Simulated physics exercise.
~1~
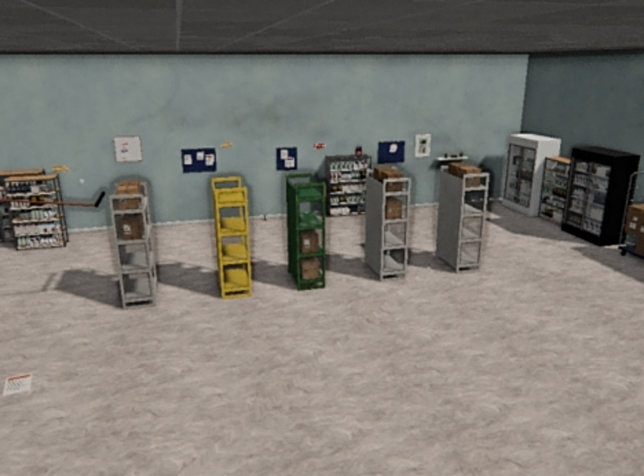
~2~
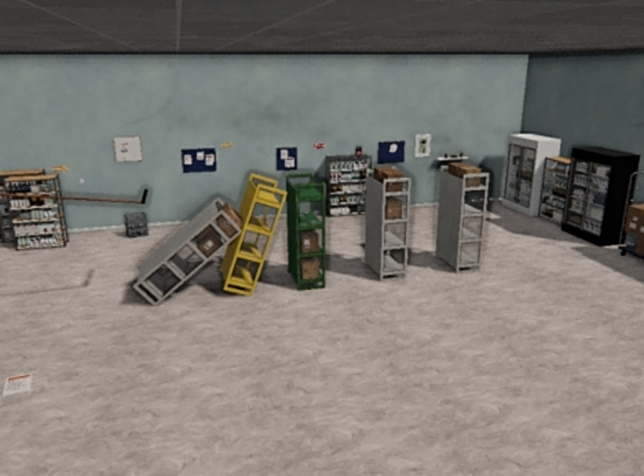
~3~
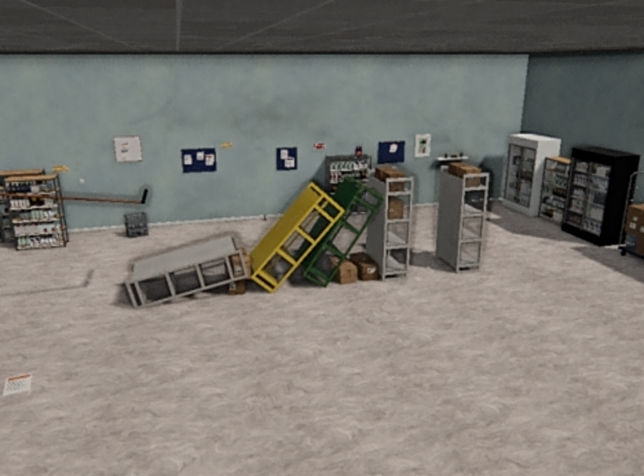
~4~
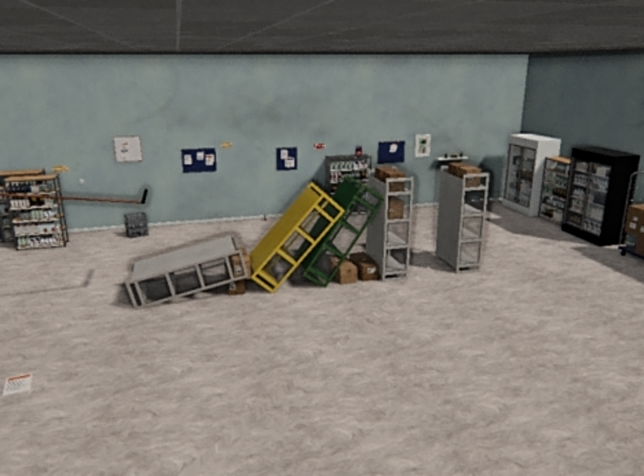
In a room with pale blue walls, a pole moved in from the left and the nearest grey shelving unit toppled rightward, tipping the yellow and green ones, which ended leaning with cartons spilled below while the last two grey units stayed standing.
